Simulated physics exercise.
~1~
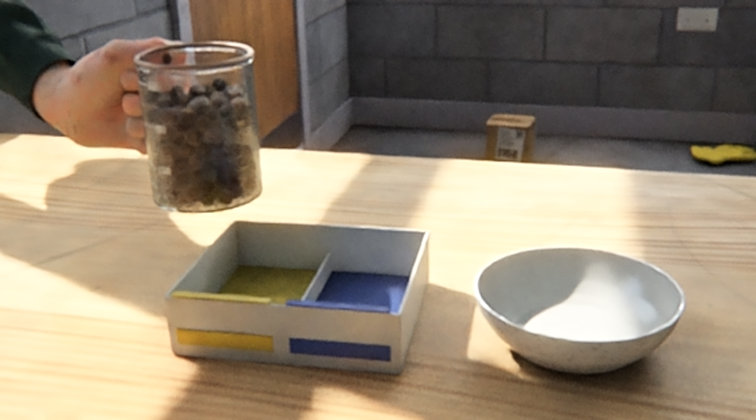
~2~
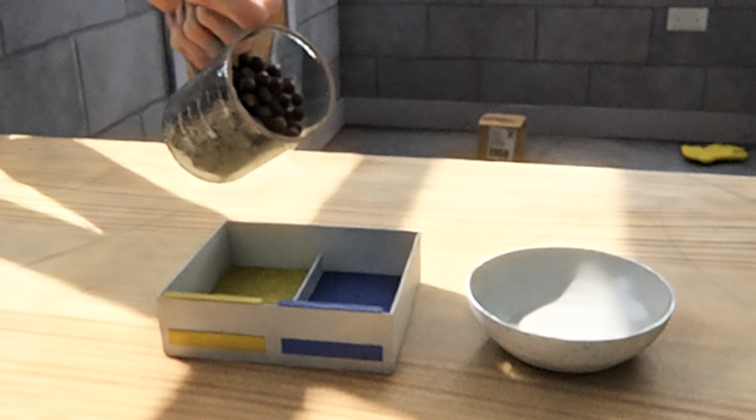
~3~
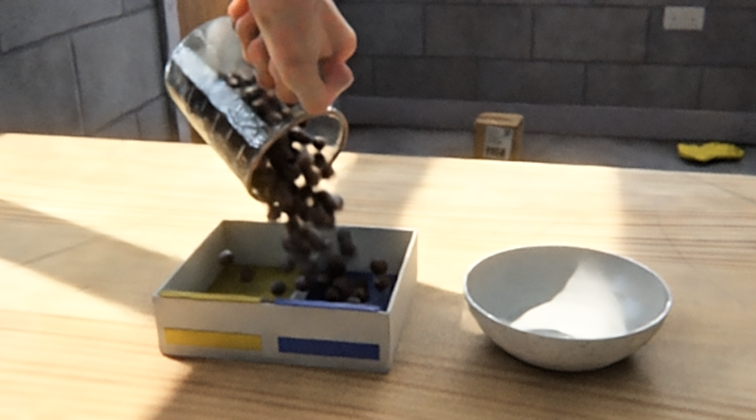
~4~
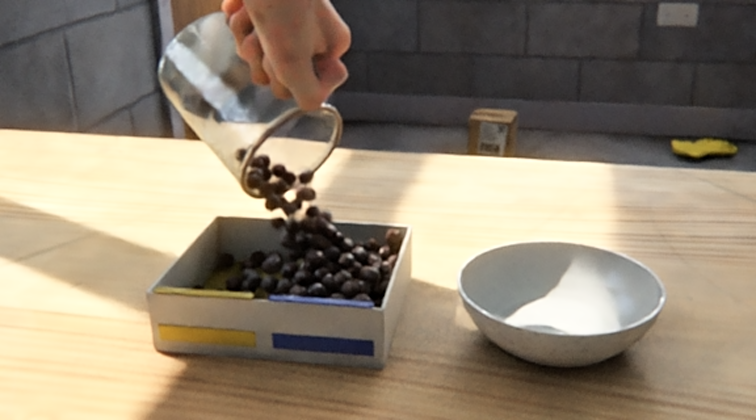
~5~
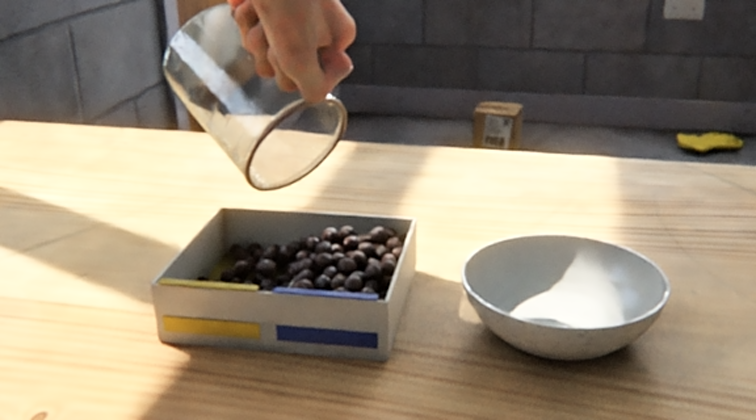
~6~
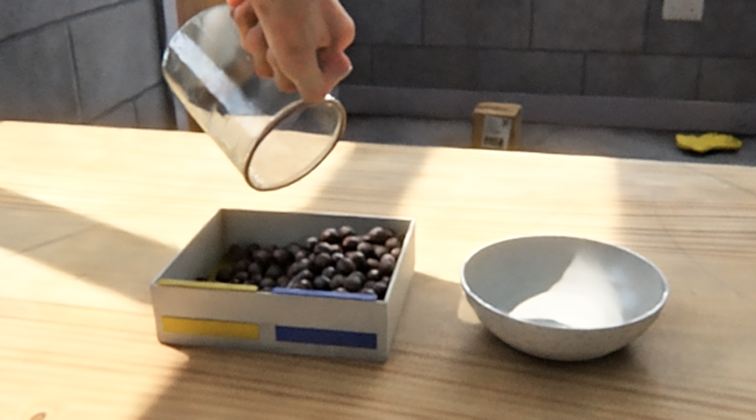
A hand lifts a clear glass jug of dark chocolate balls above a sunlit wooden table, seen from the front and slightly above by a gently swaying camera. Below it sits an open pale grey tin with a yellow section on the left and a blue one on the right, with a white bowl further right and grey block walls behind. The hand tips the jug rightward over the tin, and the balls tumble out in a thick stream. They fill the blue section and spread across the yellow one. Finally, the emptied jug hangs tilted above the tin, the blue side fuller, the bowl still empty.
